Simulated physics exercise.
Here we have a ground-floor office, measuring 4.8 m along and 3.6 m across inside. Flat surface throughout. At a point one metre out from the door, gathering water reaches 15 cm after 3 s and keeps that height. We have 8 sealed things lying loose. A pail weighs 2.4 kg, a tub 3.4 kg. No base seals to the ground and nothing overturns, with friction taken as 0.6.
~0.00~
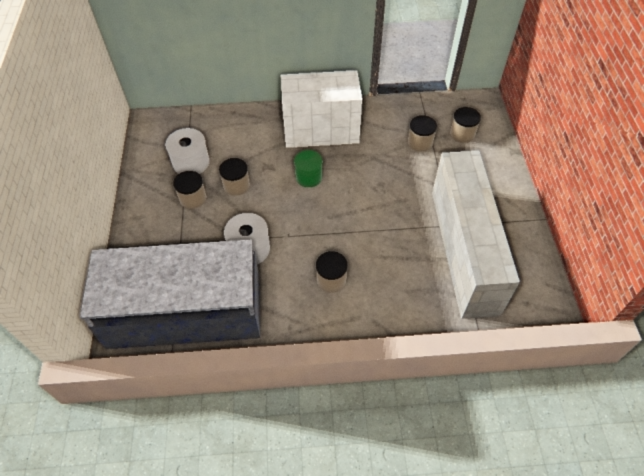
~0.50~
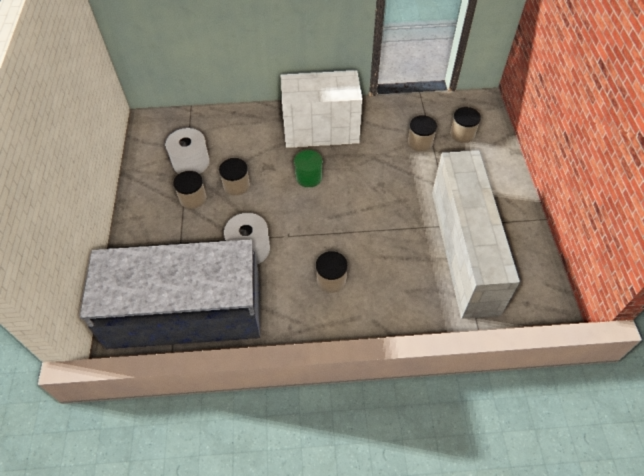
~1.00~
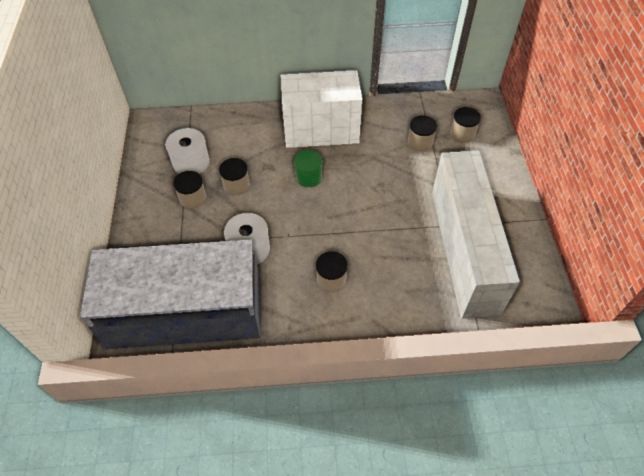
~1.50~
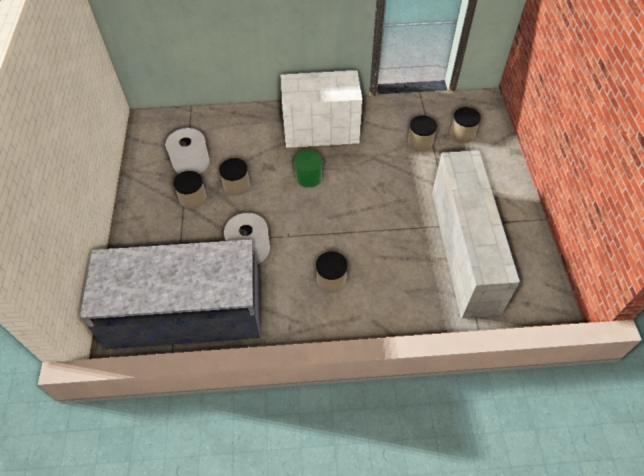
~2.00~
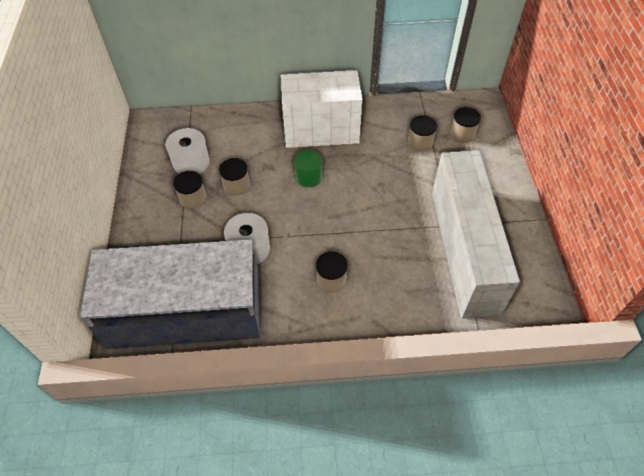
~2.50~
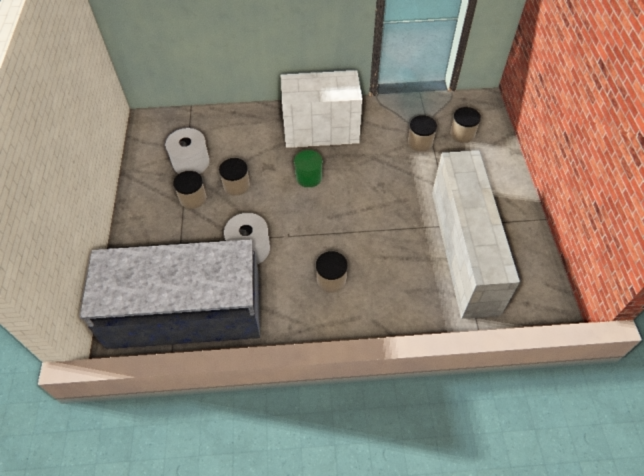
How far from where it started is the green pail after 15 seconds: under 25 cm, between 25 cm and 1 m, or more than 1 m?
Distance covered: Small.
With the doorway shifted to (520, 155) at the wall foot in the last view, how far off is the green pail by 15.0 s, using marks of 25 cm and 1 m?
Note: Green pail displaced a long way.
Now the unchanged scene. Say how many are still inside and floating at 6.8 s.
At that moment 3.
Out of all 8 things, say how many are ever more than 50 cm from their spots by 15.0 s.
By my tally, 6.
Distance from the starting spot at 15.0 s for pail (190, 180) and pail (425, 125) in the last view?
Net displacement, in order: 140 cm; 300 cm.
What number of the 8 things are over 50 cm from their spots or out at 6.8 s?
3.
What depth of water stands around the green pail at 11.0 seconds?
Close to 2 centimetres.
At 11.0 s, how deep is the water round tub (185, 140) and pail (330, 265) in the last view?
First about 1 cm, second about 6 cm.
After 3.5 s the green pail is near (308, 161), 0.0 m from its start, aground; 0 afloat.
After 6.8 s the green pail is near (308, 161), 0.0 m from its start, aground; 3 afloat.
After 11.0 s the green pail is near (308, 161), 0.0 m from its start, aground; 4 afloat.
After 15.0 s the green pail is near (306, 160), 0.0 m from its start, aground; 6 afloat.
